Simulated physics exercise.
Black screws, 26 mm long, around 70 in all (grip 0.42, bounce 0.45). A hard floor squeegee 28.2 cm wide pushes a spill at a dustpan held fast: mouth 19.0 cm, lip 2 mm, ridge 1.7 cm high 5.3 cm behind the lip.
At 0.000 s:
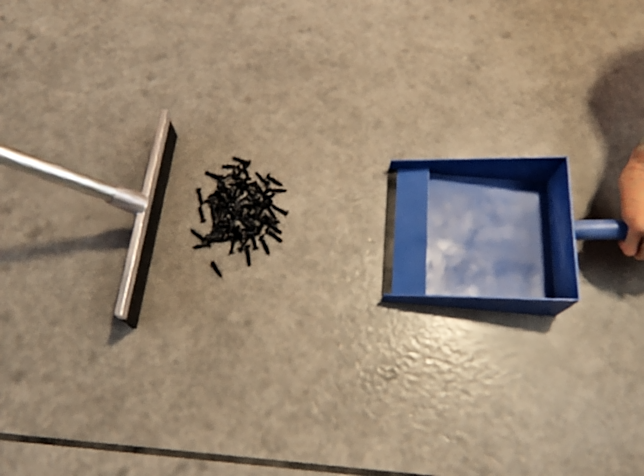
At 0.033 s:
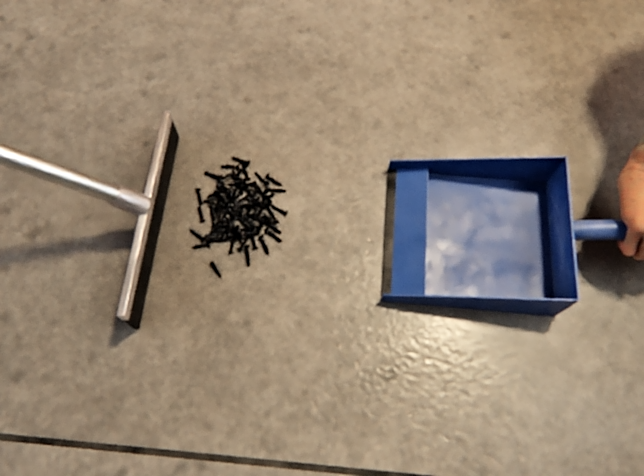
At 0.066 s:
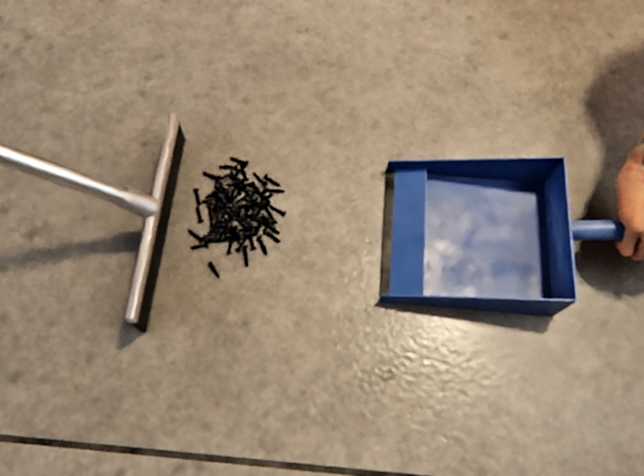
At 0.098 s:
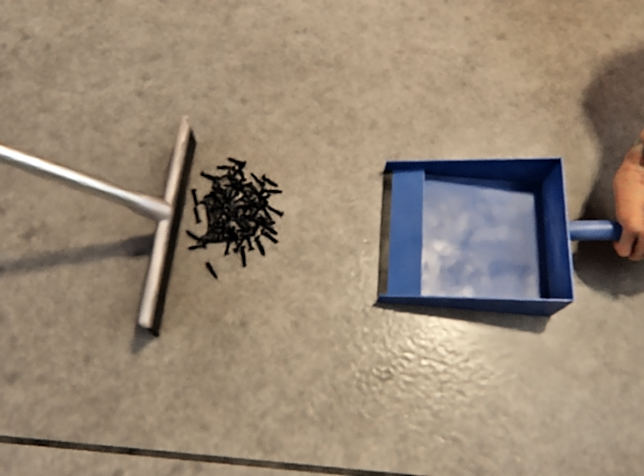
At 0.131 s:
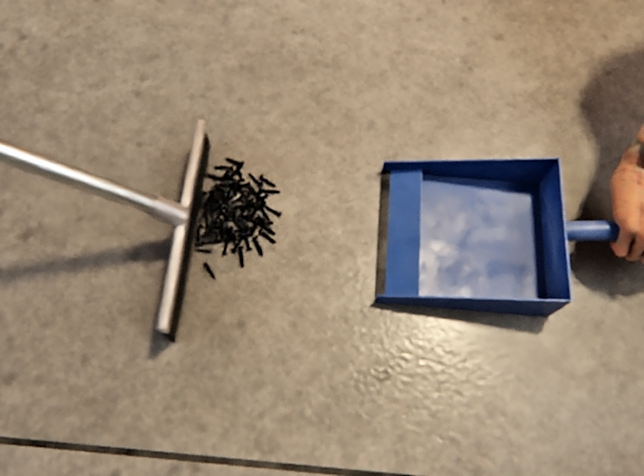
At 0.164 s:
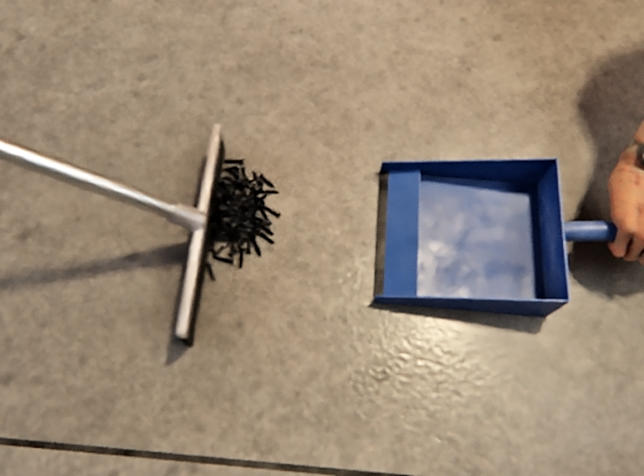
In this clip, a squeegee with a metal handle slides right across a gray floor and begins nudging a pile of small black screws, while a hand at the right holds a blue dustpan nearly still.
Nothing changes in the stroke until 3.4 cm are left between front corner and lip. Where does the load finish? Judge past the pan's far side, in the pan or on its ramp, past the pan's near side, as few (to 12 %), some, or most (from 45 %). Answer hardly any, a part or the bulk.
Past the pan's far side: Hardly any; in the pan or on its ramp: A part; past the pan's near side: Hardly any.
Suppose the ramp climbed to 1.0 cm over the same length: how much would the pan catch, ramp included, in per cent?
In that case some 30 per cent.
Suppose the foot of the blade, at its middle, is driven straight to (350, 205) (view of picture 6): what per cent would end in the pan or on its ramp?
Some 20 per cent.
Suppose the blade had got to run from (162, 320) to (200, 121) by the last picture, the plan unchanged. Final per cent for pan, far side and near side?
Pan 20, far 5, near 0.
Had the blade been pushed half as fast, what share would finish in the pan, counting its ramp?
It would be near 15 per cent.
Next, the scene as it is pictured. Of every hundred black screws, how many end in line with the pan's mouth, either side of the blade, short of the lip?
Some 60 per cent.
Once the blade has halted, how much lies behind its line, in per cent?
About 5 per cent.
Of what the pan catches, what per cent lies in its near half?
Roughly 50 per cent.
After 0.30 s, middle of the blade 12 cm from the lip; 0 % over the lip, far side 5 %, near side 0 %.
After 0.39 s, middle of the blade 6 cm from the lip; 0 % over the lip, far side 5 %, near side 5 %.
After 0.62 s, middle of the blade 4 cm from the lip; 30 % over the lip, far side 5 %, near side 5 %.
By 1.4 s all is still; far side 5 %, pan 30 %, near side 5 %, in front of the lip or behind the blade 60 %.
